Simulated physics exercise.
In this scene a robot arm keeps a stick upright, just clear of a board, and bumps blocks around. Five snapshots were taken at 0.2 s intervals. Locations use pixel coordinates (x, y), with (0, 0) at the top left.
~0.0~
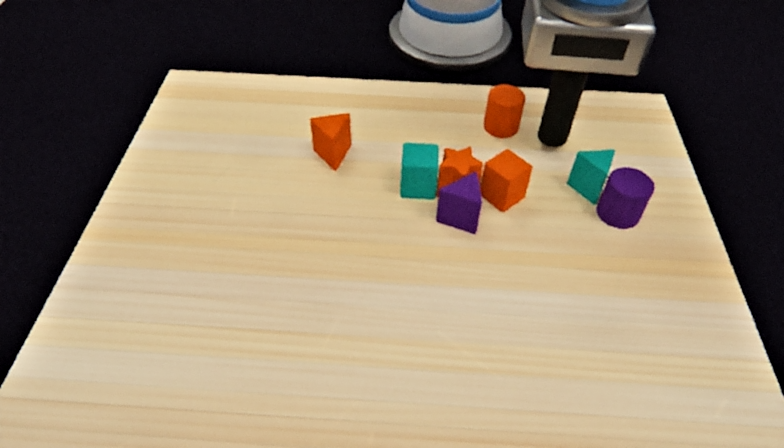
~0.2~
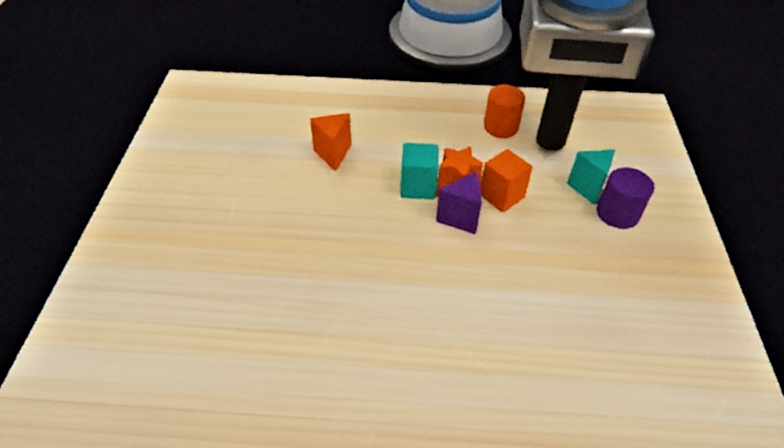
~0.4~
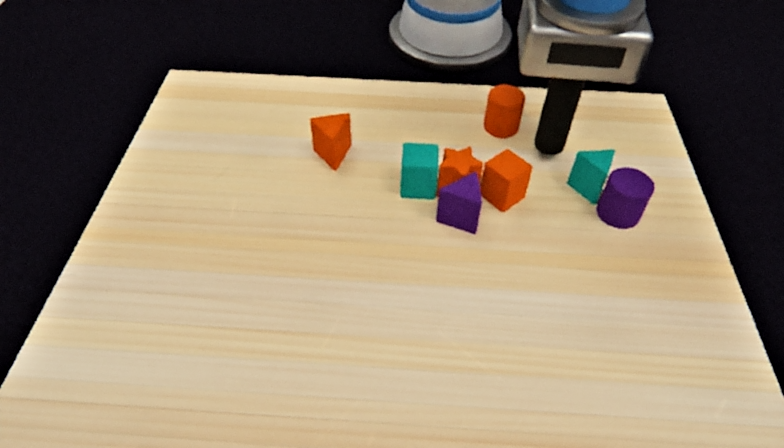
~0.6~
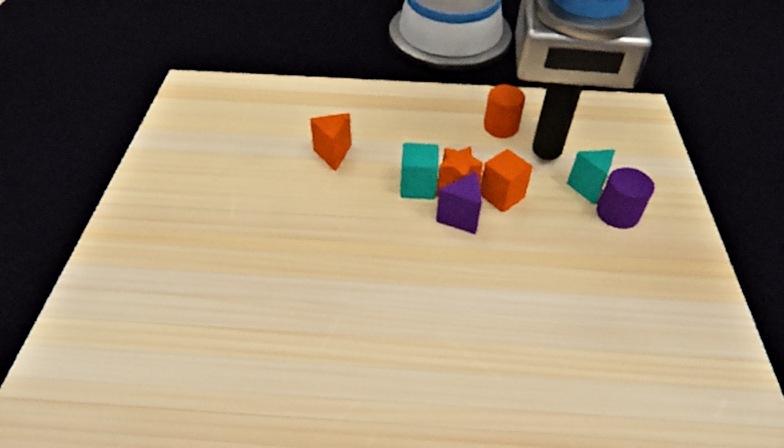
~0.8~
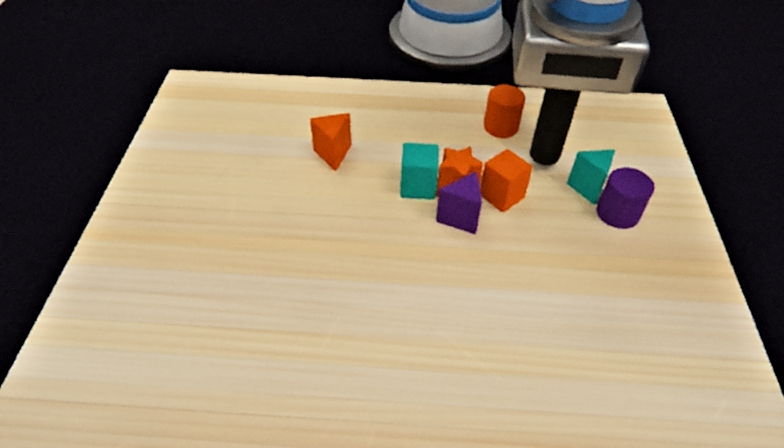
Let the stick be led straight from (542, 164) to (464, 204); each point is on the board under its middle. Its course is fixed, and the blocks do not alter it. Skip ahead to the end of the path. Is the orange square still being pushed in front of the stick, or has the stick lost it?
That block drops off.
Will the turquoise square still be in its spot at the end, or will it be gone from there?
It's moved.
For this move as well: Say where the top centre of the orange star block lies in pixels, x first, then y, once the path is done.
The middle of its upper face will lie at (435, 168).
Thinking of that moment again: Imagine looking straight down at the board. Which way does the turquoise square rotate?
It swings round clockwise.
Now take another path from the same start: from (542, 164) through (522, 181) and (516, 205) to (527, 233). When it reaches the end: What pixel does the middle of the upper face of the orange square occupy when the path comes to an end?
Somewhere near (491, 185).
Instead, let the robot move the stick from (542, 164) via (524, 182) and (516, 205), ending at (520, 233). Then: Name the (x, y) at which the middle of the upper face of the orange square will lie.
It comes to (489, 185).
On the path given first. One third of the way, stick at (518, 170); nothing pushed yet.
Two thirds of the way, stick at (491, 184); purple triangular piece at (462, 189); orange square at (495, 183), turned 50° anticlockwise.
At the end, stick at (465, 196); turquoise square at (404, 152), turned 35° clockwise; orange star block at (435, 168), turned 25° clockwise; purple triangular piece at (454, 198), turned 20° anticlockwise; orange square at (494, 193), turned 70° anticlockwise.
